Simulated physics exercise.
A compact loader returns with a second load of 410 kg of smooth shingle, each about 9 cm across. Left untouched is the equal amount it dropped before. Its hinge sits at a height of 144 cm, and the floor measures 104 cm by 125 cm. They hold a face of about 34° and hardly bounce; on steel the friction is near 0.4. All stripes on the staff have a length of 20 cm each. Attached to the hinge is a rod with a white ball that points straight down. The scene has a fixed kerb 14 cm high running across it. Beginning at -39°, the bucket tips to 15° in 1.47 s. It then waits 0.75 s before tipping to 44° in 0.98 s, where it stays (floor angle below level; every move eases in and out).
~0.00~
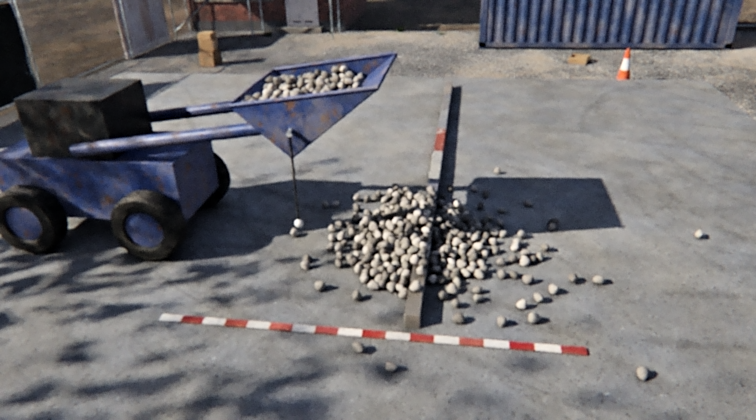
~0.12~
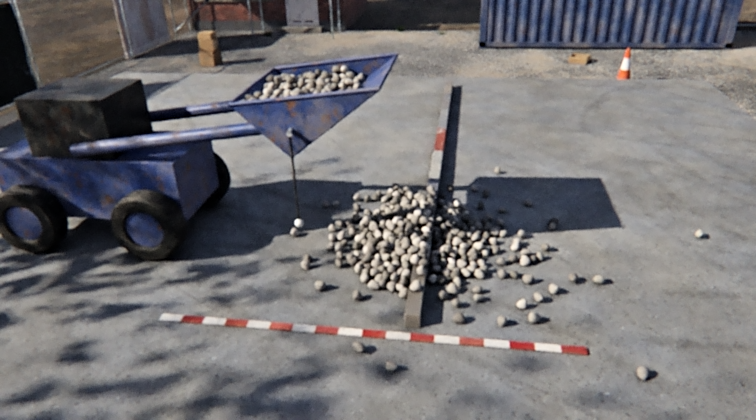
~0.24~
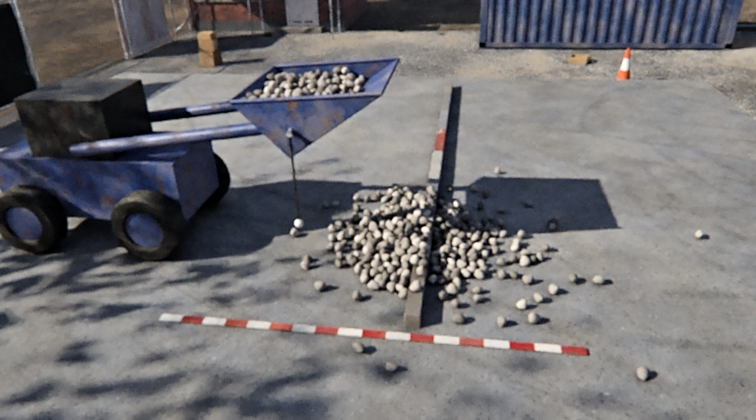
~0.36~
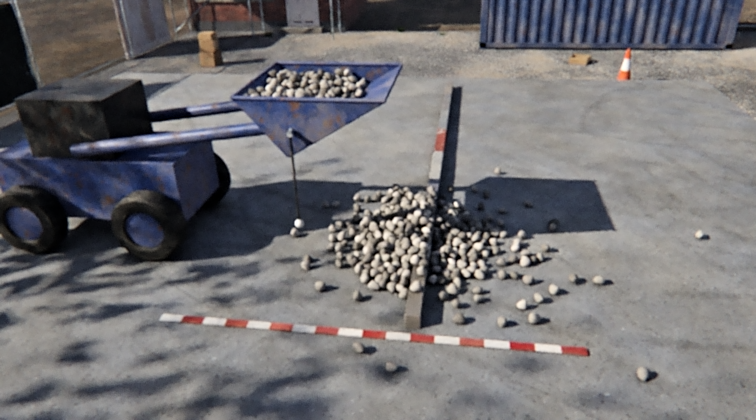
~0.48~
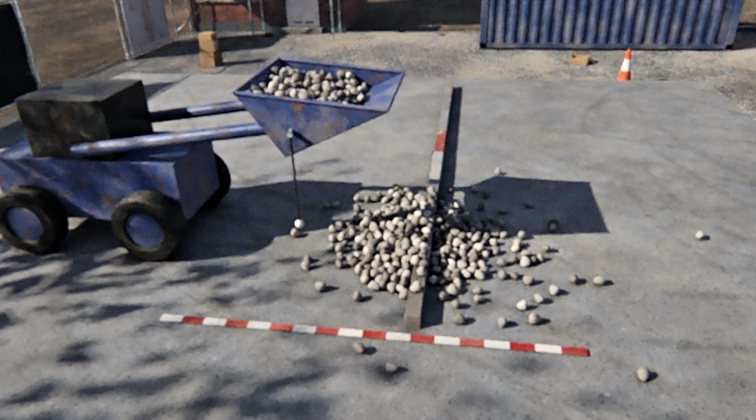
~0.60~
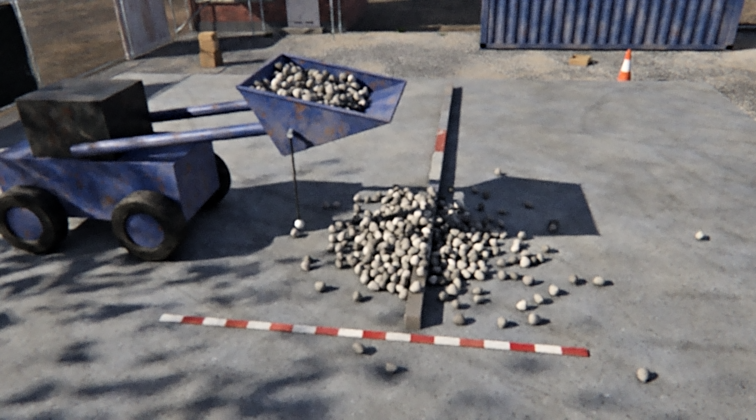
A blue bucket on the arms of a blue four-wheeled machine at left, loaded with pale and grey stones, slowly swings its right end downward, and its stones shift slightly inside. Below it, a heap of similar stones lies still across a dark kerb, behind a red-and-white staff. The steady, raised view shows a sunlit concrete yard with a blue container and an orange cone behind.
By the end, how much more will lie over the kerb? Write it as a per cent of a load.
About 49 per cent.
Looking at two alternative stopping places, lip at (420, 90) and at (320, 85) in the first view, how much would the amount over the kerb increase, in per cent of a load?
First some 90, then 0 per cent.
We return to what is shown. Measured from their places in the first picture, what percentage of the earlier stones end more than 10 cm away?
Roughly 15 % of them.
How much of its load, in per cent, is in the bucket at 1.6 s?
100 %.
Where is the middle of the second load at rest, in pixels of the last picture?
Centre at roughly (426, 233).
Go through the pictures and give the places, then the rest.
In the first frame, the bucket is at -39°, its lip at (378, 88); the top of the load is at (317, 79). The earlier load is highest near (414, 223), 23 cm above ground level, 67 % on this side of the kerb, 33 % over the kerb.
In the second frame, lip at (379, 89), floor tilted -38°, highest stones at (312, 79); the stones move at 0.1 m/s on average.
In the third frame, lip at (382, 94), floor tilted -35°, highest stones at (303, 78); the stones move at 0.1 m/s on average.
In the fourth frame, lip at (385, 102), floor tilted -31°, highest stones at (289, 79); the stones move at 0.1 m/s on average.
In the fifth frame, the bucket is at -25°, its lip at (388, 111); the top of the load is at (286, 74); the stones move at 0.2 m/s on average.
In the sixth frame, the bucket is at -19°, its lip at (390, 122); the top of the load is at (289, 72); the stones move at 0.2 m/s on average.
After 1.1 s the floor is at 6°; in per cent of one load, 100 in the bucket, 67 on this side of the kerb, 33 over the kerb; the foremost stones are at (589, 265).
After 1.6 s the floor is at 15°; in per cent of one load, 98 in the bucket, 70 on this side of the kerb, 33 over the kerb; the foremost stones are at (589, 265).
After 3.7 s the floor is at 44°; in per cent of one load, 0 in the bucket, 119 on this side of the kerb, 81 over the kerb; the foremost stones are at (593, 260).
After 6.4 s the floor is at 44°; in per cent of one load, 0 in the bucket, 119 on this side of the kerb, 81 over the kerb; the foremost stones are at (593, 260). Net gain over the kerb, 49.
